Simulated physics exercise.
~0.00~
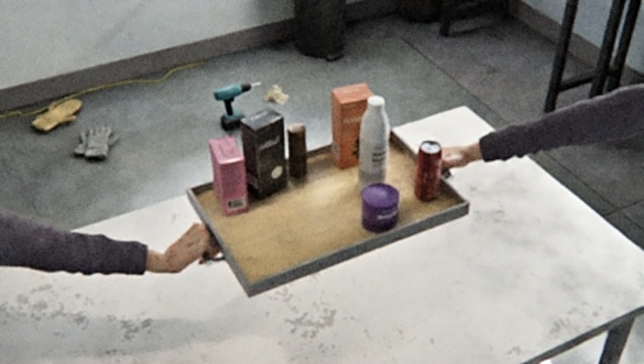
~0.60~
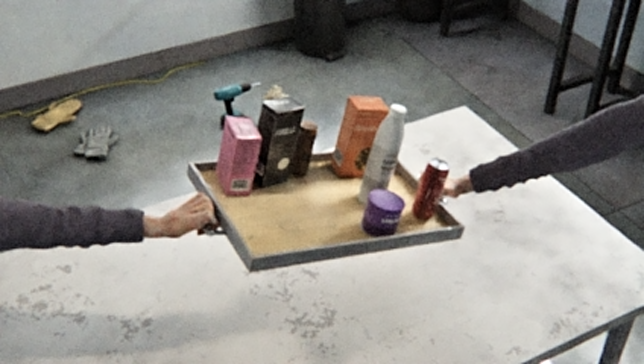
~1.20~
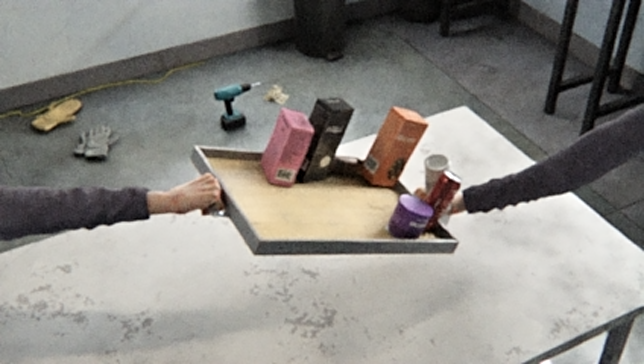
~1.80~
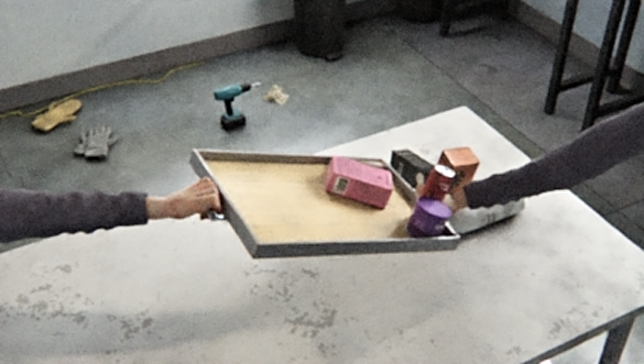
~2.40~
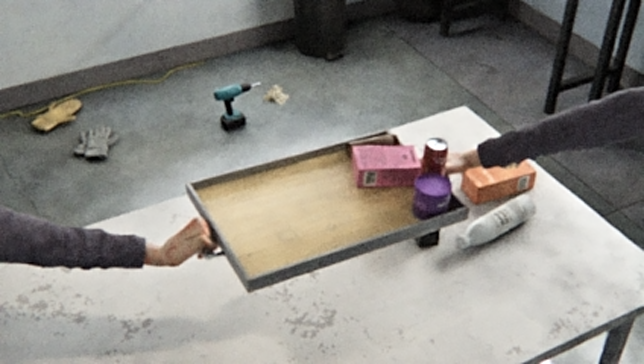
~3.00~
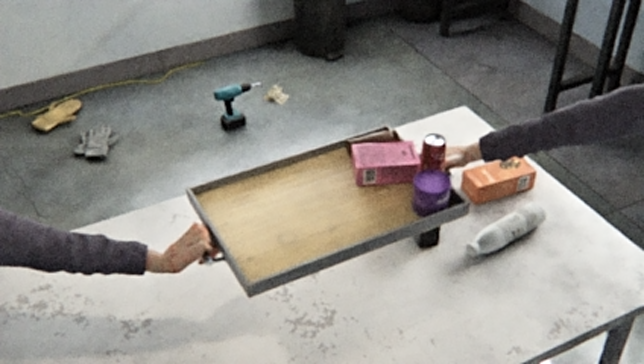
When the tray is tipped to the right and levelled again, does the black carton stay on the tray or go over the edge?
The black carton goes over the edge and ends up off the tray.
